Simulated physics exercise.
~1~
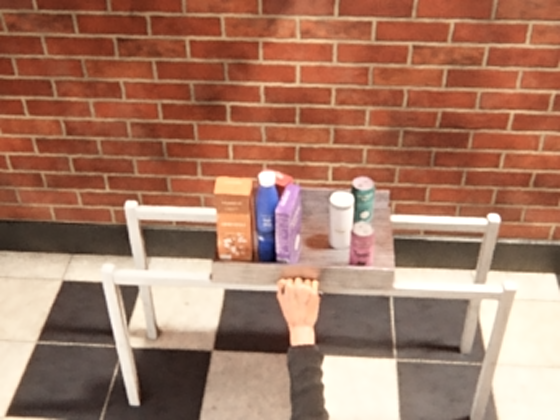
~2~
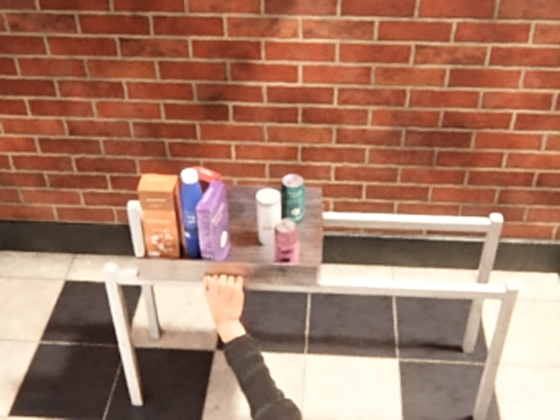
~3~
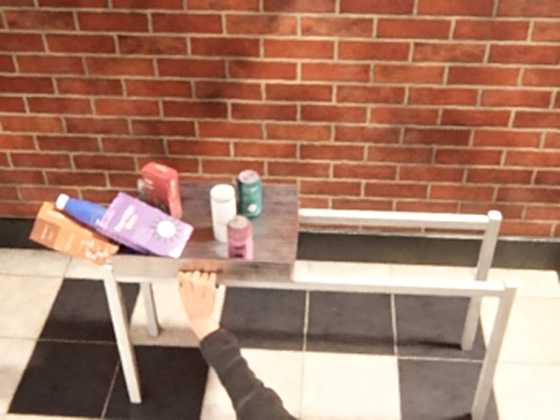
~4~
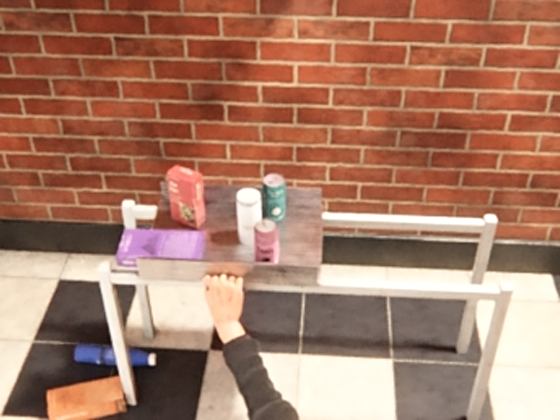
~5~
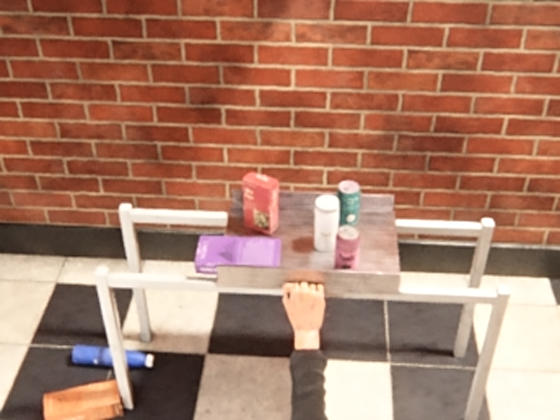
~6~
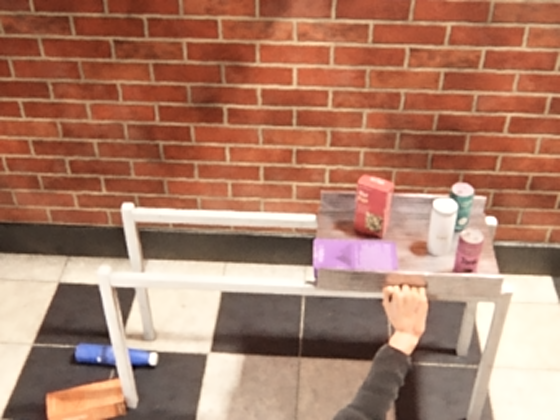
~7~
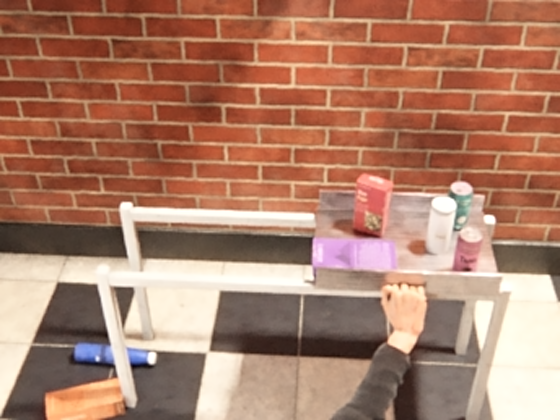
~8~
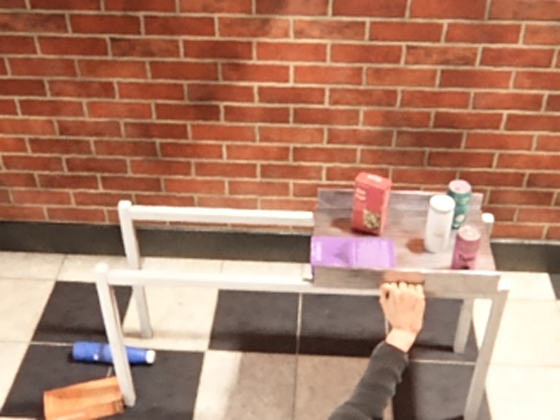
A hand slides a tray of cartons, a bottle and cans left along metal rails, and the orange carton and blue bottle topple off to the floor as the purple packet falls flat; the hand then moves the tray to the right end, where it rests with the others upright.
